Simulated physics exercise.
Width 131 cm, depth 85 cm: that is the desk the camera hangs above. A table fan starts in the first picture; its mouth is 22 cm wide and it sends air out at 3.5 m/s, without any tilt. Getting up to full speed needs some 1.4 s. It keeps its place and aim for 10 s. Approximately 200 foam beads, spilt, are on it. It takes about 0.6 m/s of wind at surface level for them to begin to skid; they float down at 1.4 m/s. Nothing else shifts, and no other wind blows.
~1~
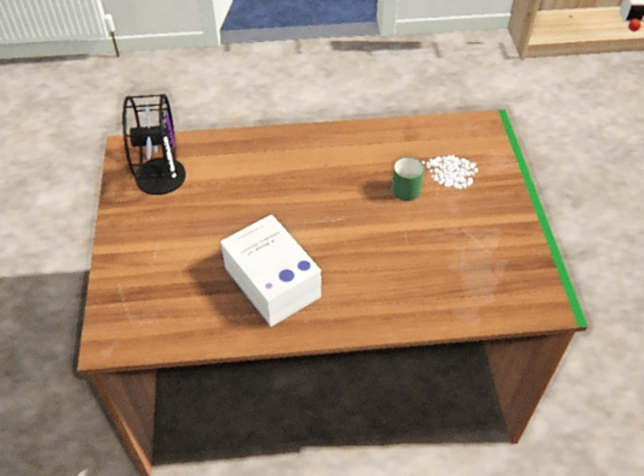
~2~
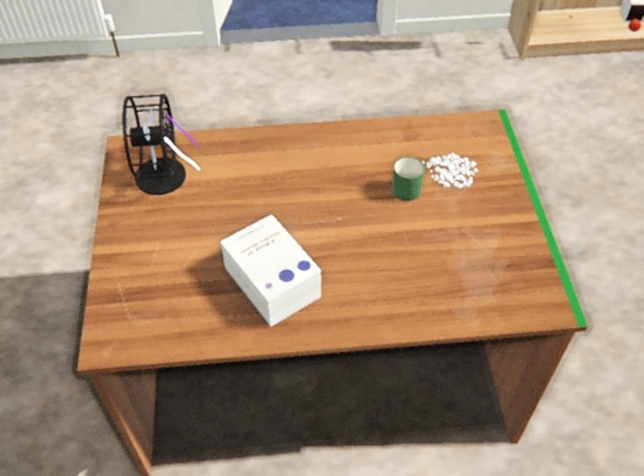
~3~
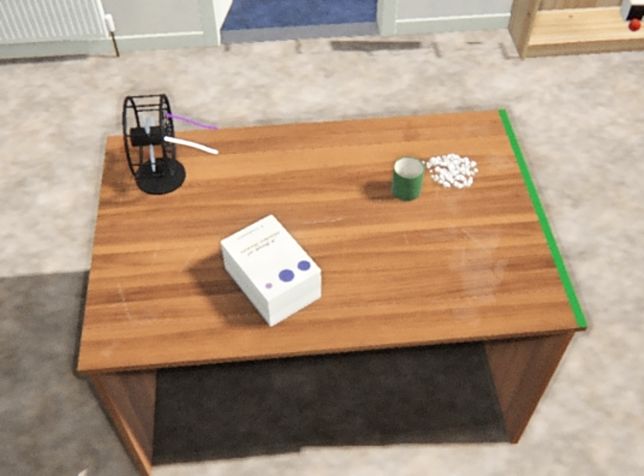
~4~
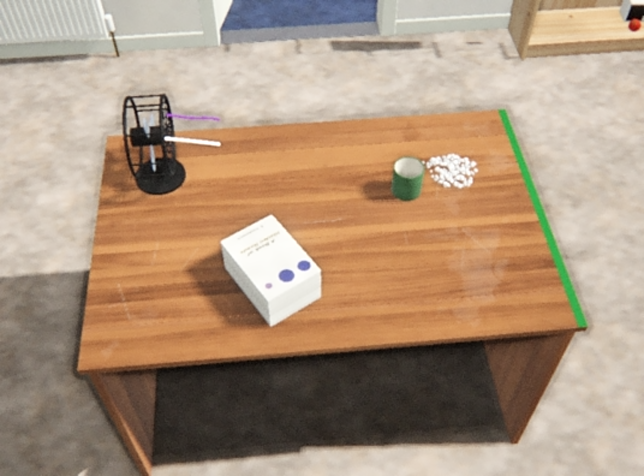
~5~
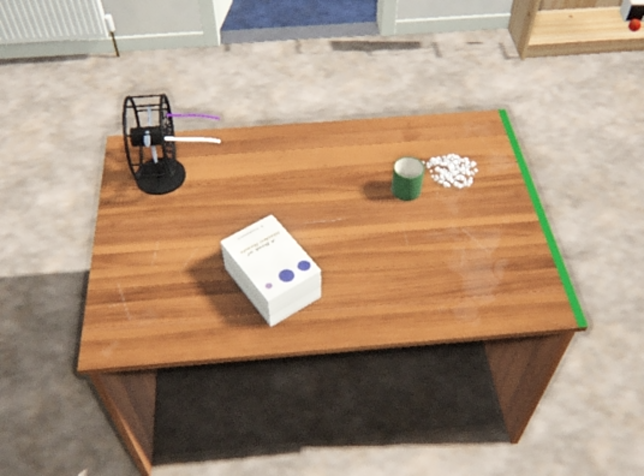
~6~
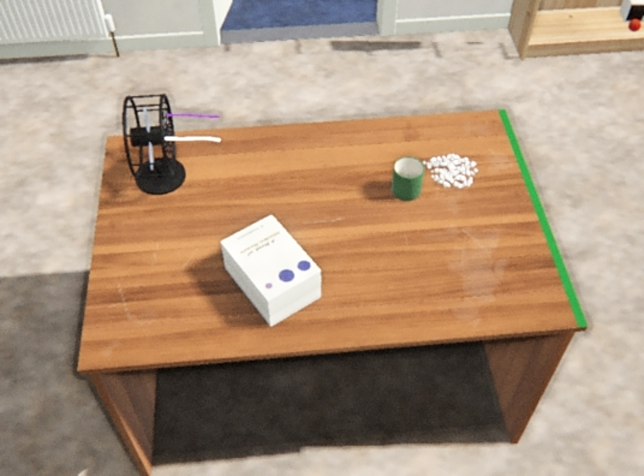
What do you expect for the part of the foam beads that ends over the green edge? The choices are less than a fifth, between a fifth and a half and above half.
The amount that finishes over the green edge is more than one half of the lot.
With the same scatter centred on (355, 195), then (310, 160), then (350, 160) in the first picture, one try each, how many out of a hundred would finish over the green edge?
In turn about 5 %, 40 %, 60 %.
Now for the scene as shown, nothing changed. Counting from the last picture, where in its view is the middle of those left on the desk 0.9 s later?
Centre estimate: (483, 171) px.
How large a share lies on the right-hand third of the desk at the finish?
Roughly 0 in a hundred.
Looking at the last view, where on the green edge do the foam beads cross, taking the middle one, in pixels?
Near (528, 170).
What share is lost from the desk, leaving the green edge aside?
0 per cent.
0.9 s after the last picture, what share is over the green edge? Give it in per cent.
40 %, roughly.
Then, 0.9 s after the last picture the count stands so, 44 % are over the green edge; the middle of those still in play is near (486, 171).
Then, 2.1 s after the last picture the count stands so, 96 % are over the green edge.
Then, 4.4 s after the last picture the count stands so, 99 % are over the green edge.
Then, 8.9 s after the last picture, at the end, 100 % are over the green edge.
